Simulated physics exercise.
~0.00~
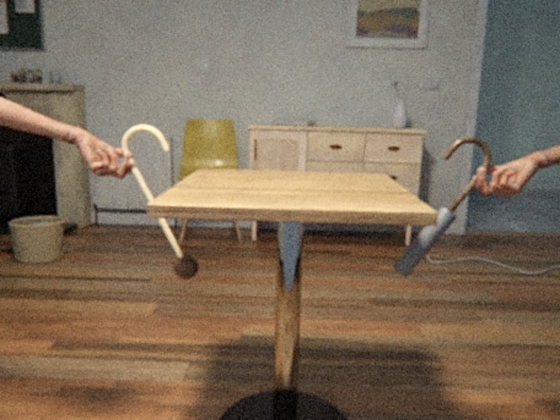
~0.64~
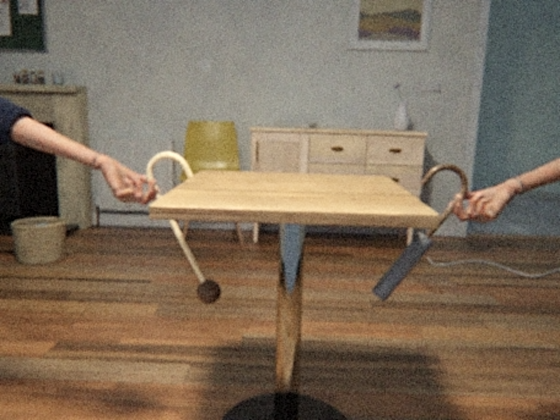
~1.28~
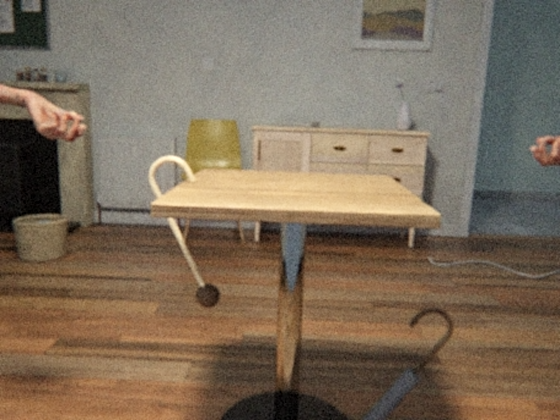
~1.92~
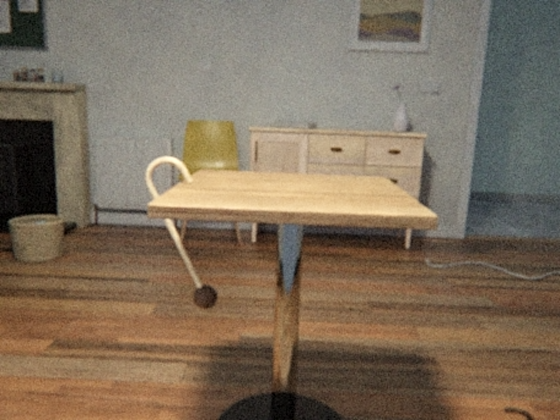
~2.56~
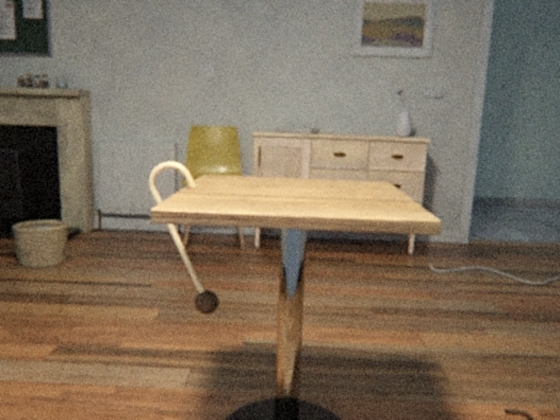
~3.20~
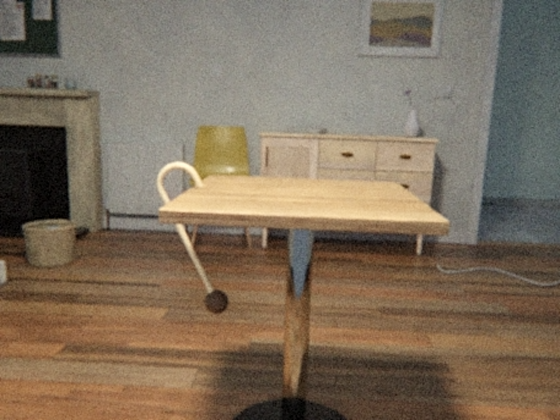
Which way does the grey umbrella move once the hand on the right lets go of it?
It moves down, dropping from the right edge of the table towards the floor.
